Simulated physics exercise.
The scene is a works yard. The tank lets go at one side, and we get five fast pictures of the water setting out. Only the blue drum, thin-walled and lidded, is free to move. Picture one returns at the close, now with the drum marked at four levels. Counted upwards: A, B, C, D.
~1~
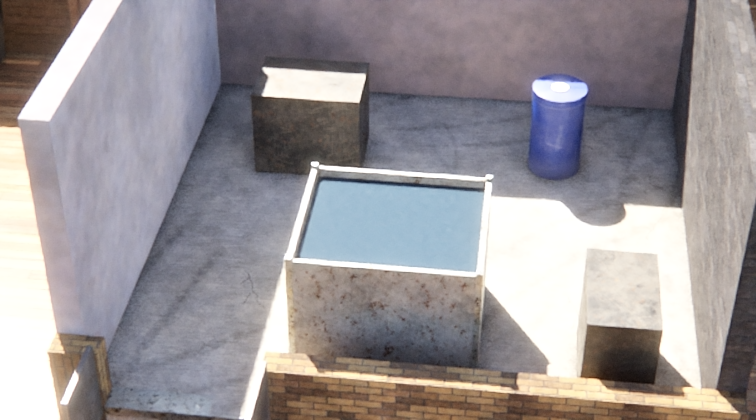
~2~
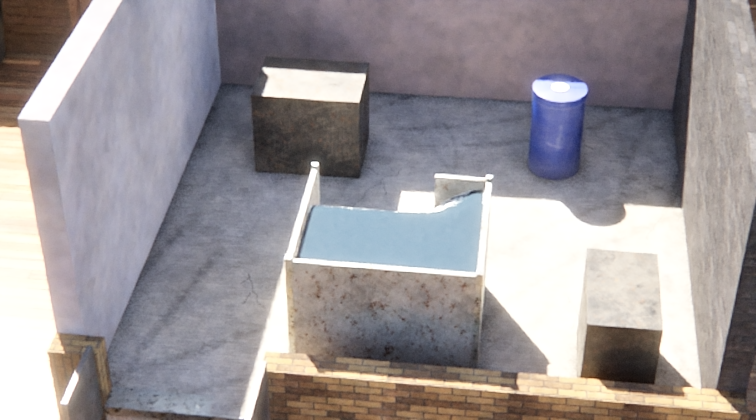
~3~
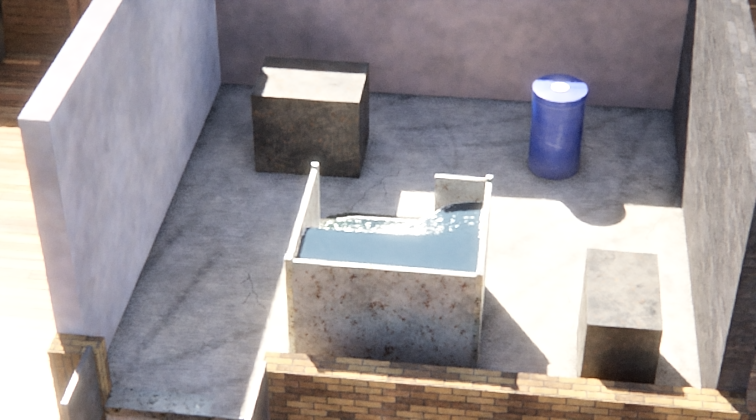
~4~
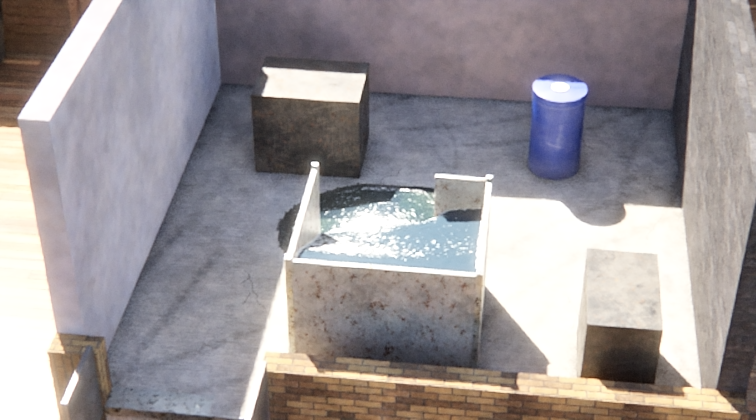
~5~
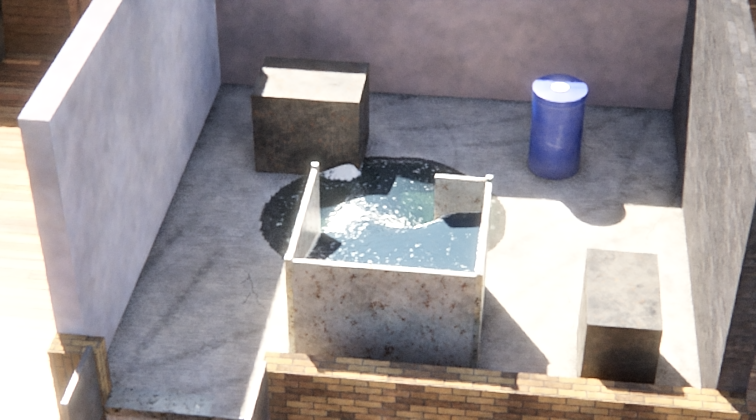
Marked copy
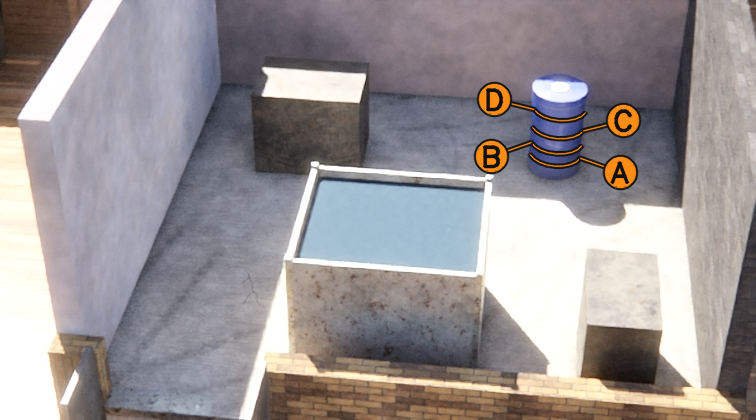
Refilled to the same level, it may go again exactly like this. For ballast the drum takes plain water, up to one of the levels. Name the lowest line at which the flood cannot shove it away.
Go for A.
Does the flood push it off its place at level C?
No, that is safe.
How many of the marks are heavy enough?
All four.
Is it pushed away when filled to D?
No.
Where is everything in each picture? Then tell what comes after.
Lid of the blue drum at (561, 88); tank full, its middle at (393, 226); open gate at (185, 348).
Water covers 3 % of the ground, mostly out of sight from here.
Water covers 6 % of the ground, mostly out of sight from here.
Water covers 11 % of the ground, mostly out of sight from here.
Lid of the blue drum at (561, 88); water covers 16 % of the ground and is seen nearest the drum at (396, 161).
On the marked copy, A at (554, 166); B at (556, 153); C at (557, 138); D at (559, 120); from the bottom up A, B, C, D.
With A, it does not move.
With B, it does not move.
With C, it does not move.
With D, it does not move.
